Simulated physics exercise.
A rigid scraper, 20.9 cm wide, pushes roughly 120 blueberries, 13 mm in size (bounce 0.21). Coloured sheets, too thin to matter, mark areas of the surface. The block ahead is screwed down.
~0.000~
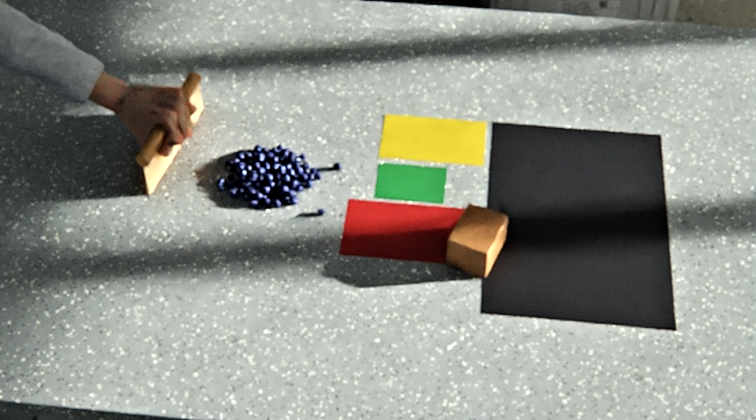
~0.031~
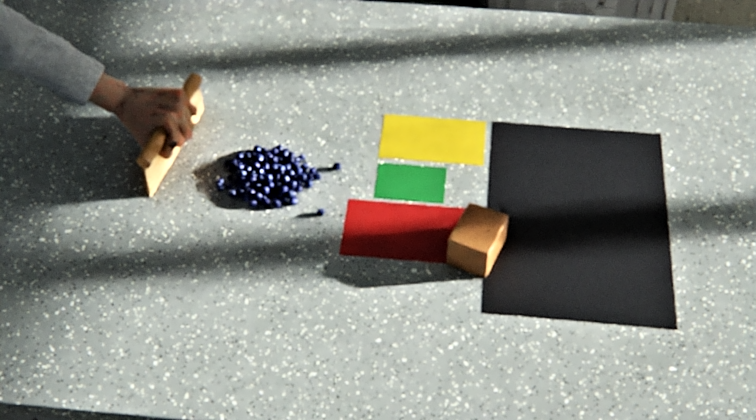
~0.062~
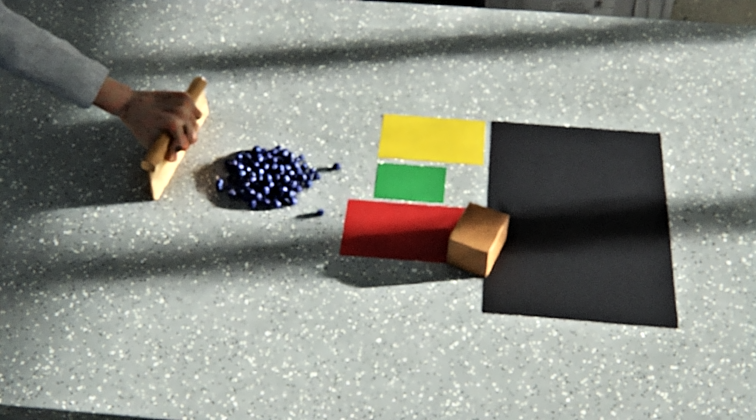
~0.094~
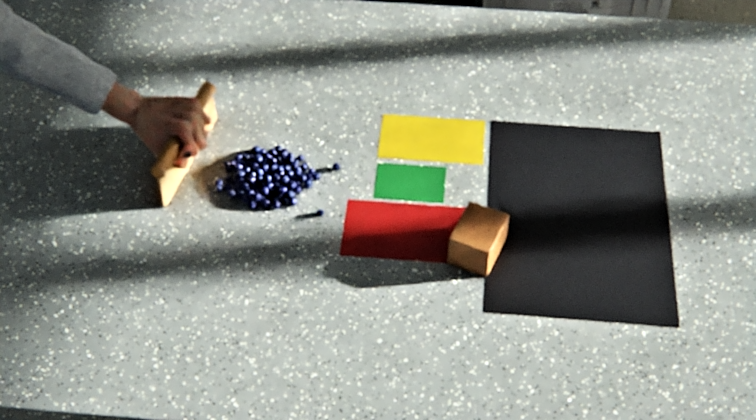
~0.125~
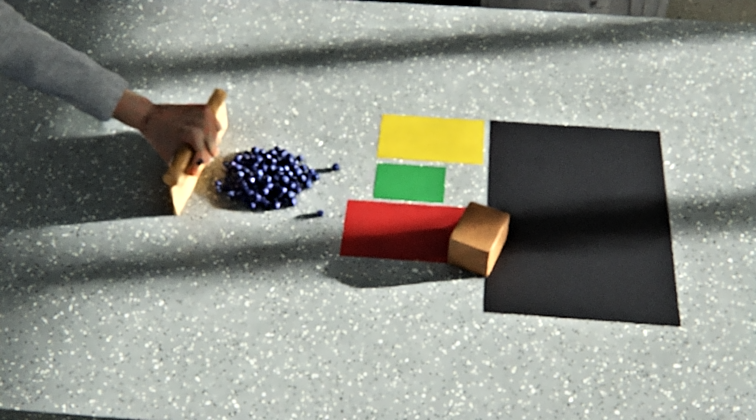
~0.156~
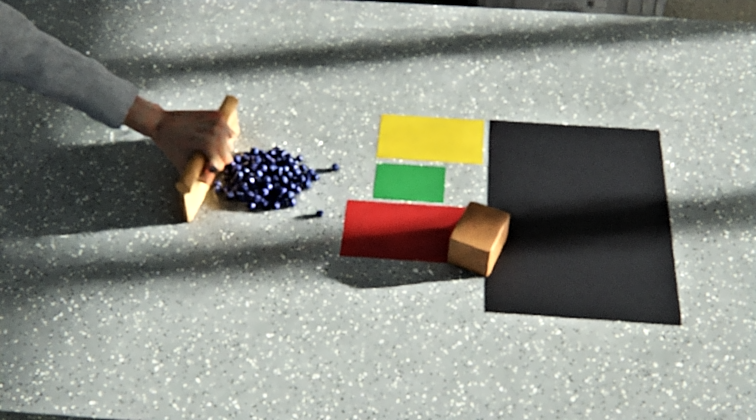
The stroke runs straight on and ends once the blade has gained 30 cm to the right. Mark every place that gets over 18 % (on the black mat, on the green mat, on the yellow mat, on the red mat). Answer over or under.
On the black mat: Under; on the green mat: Under; on the yellow mat: Under; on the red mat: Over.
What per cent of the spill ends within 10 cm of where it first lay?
About 0 per cent.
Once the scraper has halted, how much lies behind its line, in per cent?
Some 10 per cent.
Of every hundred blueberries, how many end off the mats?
Some 45 per cent.
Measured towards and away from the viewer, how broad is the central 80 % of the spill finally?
Roughly 26 cm.
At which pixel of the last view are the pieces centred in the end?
Near (410, 233).
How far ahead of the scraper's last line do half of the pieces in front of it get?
Some 10 cm.
After 0.35 s, scraper 25 cm from its start, spill 19 cm wide; off the mats 100 %.
After 0.54 s, scraper 34 cm from its start, spill 28 cm wide; red mat 50 %, green mat 10 %, off the mats 35 %.
Then, at 0.71 s, scraper 34 cm from its start, spill 32 cm wide; red mat 40 %, green mat 10 %, yellow mat 5 %, off the mats 40 %.
At rest (1.2 s), red mat 40 %, green mat 10 %, yellow mat 5 %, black mat 0 %, off the mats 45 %.
